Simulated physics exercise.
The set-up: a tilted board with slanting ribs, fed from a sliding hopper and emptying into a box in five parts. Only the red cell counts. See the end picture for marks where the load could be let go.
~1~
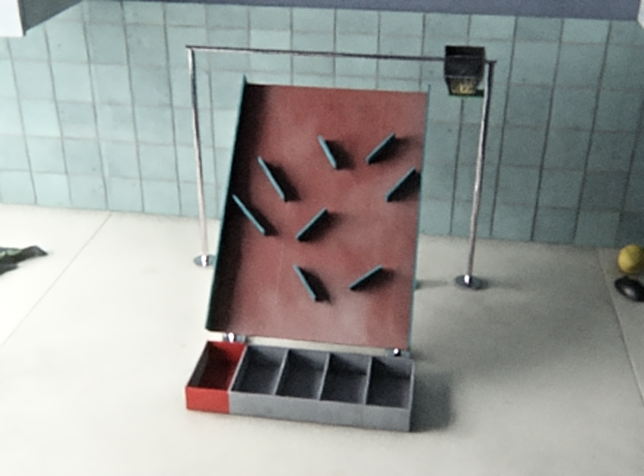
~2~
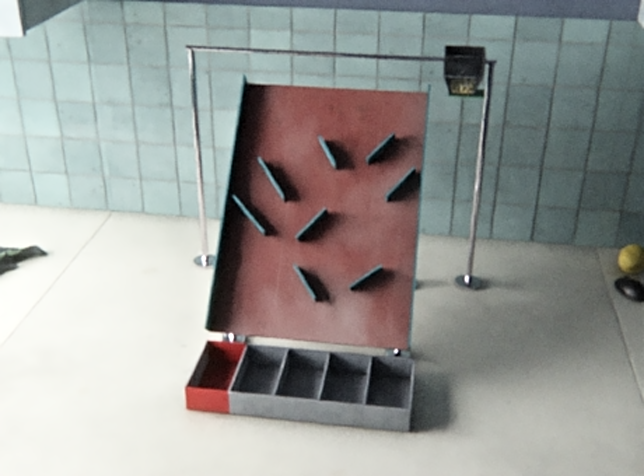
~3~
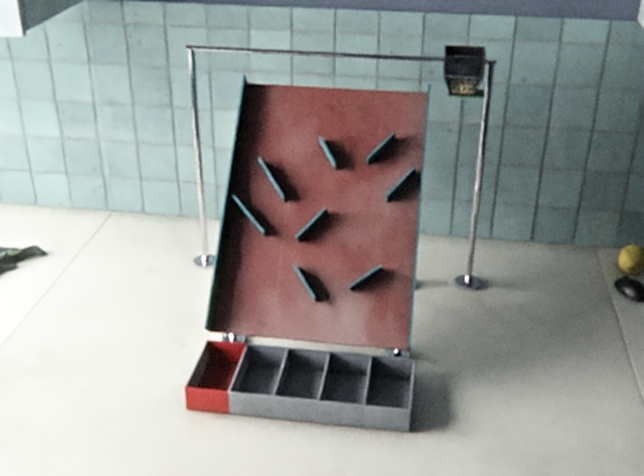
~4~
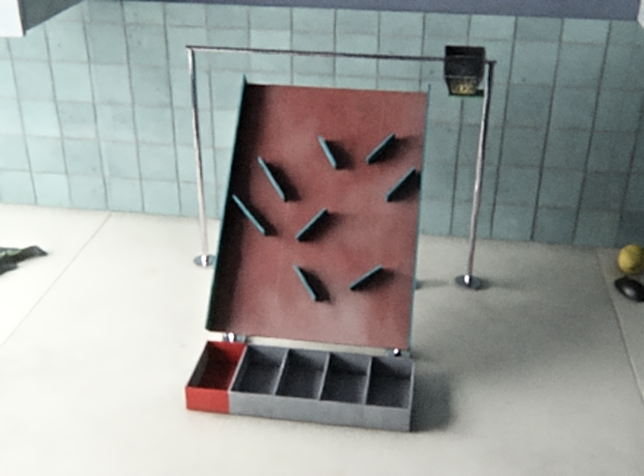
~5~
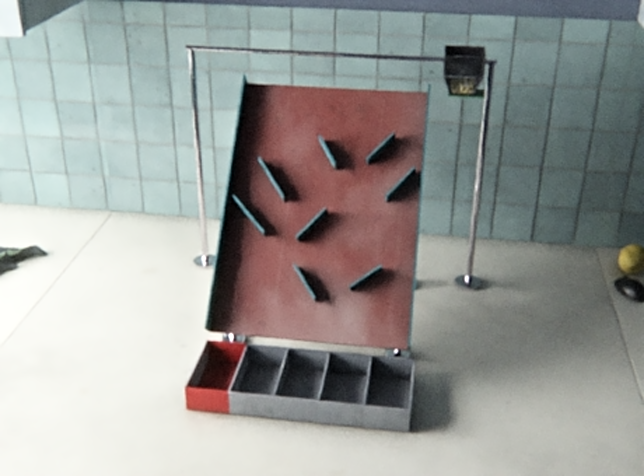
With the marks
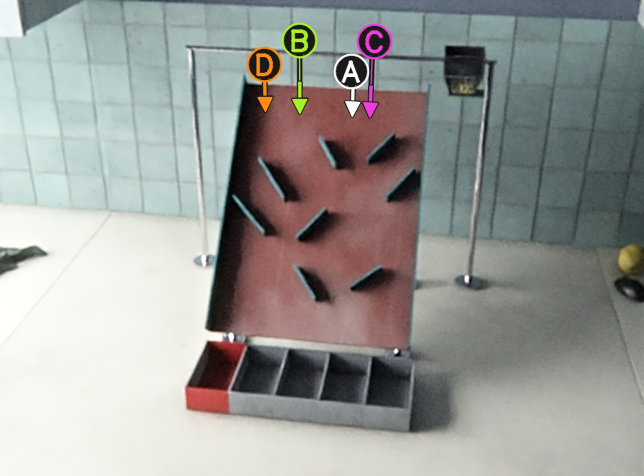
Nothing moves, and the camera holds still, facing a pale countertop from slightly above, with blue-green tiles behind. A tilted reddish board with slanting dark teal ribs stands at the centre, beneath a metal rail on two uprights, with a small dark hopper at the rail's right end. Below the board sits a five-part box, its leftmost cell red and the others grey, while small objects rest at both edges.
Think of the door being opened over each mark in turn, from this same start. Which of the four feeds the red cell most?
Best: B.
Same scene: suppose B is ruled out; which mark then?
The answer is D.
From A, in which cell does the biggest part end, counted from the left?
It is the third one.
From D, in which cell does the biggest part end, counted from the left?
It is the second one.
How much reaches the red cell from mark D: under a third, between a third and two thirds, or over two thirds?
It is under a third.
On the marked copy, mark A meets the board at (352, 111); mark B meets the board at (299, 108); mark C meets the board at (370, 112); mark D meets the board at (265, 106).
Choosing A, not one piece in the red cell, every piece in other cells.
Choosing B, roughly half in the red cell, roughly half in other cells.
Choosing C, about a tenth in the red cell, almost all in other cells.
Choosing D, roughly a quarter in the red cell, the larger part in other cells.
